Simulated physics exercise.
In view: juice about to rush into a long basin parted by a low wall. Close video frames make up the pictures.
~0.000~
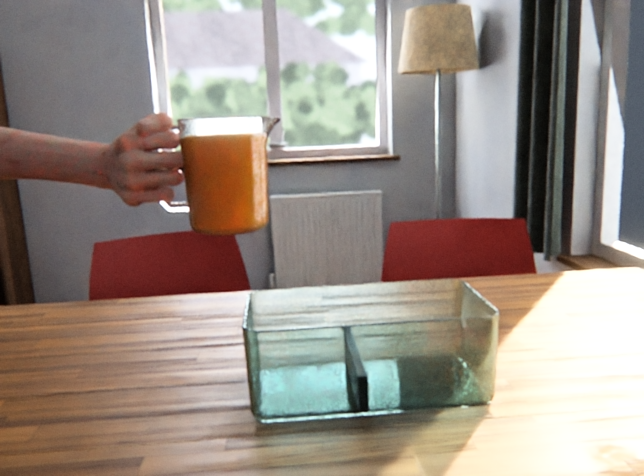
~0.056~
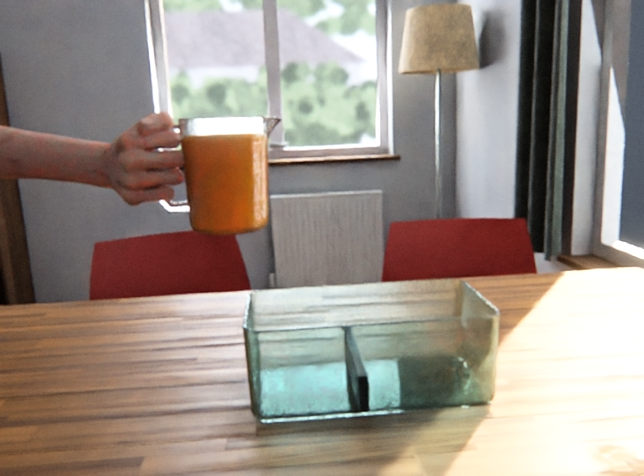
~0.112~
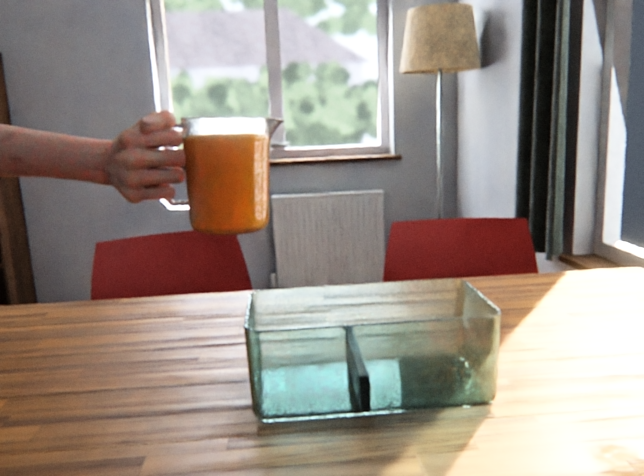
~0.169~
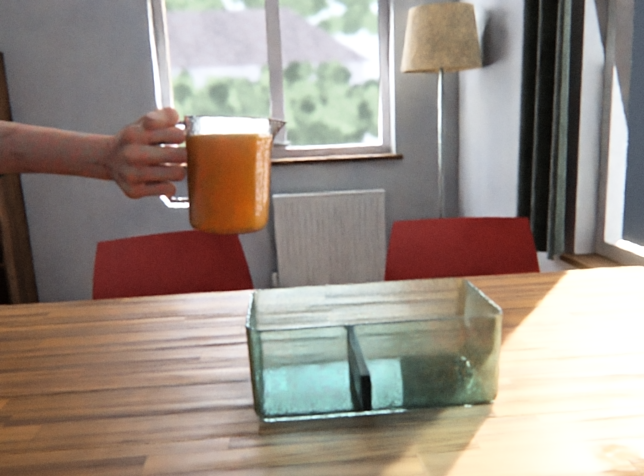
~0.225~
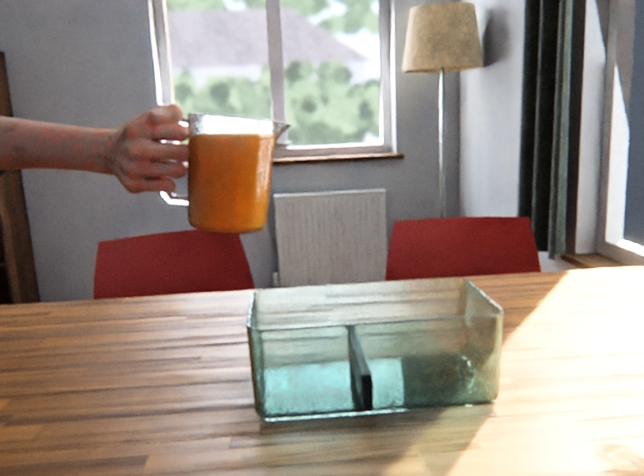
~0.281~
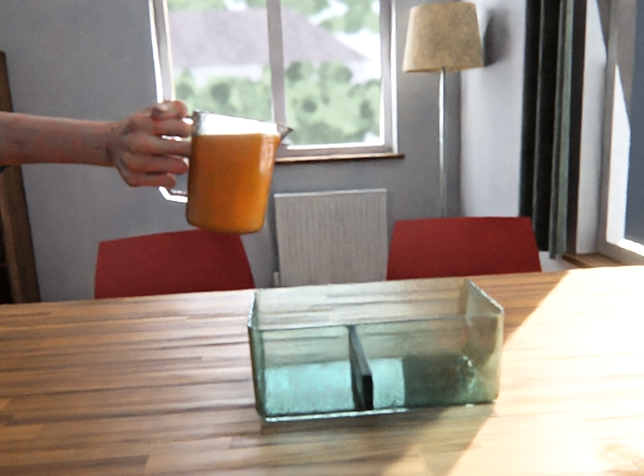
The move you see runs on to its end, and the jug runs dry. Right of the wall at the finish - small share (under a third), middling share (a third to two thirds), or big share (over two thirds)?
Middling.
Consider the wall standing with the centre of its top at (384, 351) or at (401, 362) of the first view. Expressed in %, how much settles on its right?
About 5 % and 15 %.
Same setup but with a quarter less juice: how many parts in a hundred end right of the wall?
About 35 percent.
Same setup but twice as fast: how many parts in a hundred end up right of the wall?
I'd say close to 25 %.
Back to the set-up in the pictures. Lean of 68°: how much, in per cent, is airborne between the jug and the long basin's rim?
Share in flight: Approx. 15 %.
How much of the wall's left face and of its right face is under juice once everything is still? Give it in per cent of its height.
On the left it's around 40 per cent; on the right, 40 per cent.
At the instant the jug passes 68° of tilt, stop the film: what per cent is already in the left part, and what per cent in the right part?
About 0 per cent left, 5 per cent right.
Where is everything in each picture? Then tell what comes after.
In the first frame, tilt 0°; pouring edge (281, 117); surface from (184, 137) to (267, 134); the long basin's rim runs from (246, 311) to (479, 297); the wall's top is at (354, 352).
In the second frame, tilt 0°; pouring edge (282, 118); surface from (184, 137) to (267, 134).
In the third frame, tilt 2°; pouring edge (284, 119); surface from (187, 136) to (269, 134).
In the fourth frame, tilt 4°; pouring edge (288, 121); surface from (190, 136) to (272, 134).
In the fifth frame, tilt 7°; pouring edge (291, 124); surface from (192, 137) to (275, 133).
In the sixth frame, tilt 11°; pouring edge (295, 128); surface from (195, 138) to (280, 134).
A moment on, the jug is tipped part way and 80 per cent is still to pour, 0 is left of the wall and 5 right of it.
Next, the jug is tipped right over and 20 per cent is still to pour, 14 is left of the wall and 46 right of it.
Then the jug is tipped right over and 0 per cent is still to pour, 44 is left of the wall and 54 right of it.
Later the jug is tipped right over and 0 per cent is still to pour, 43 is left of the wall and 55 right of it.
At rest 43 per cent lies left of the wall, 55 right of it and 2 outside.
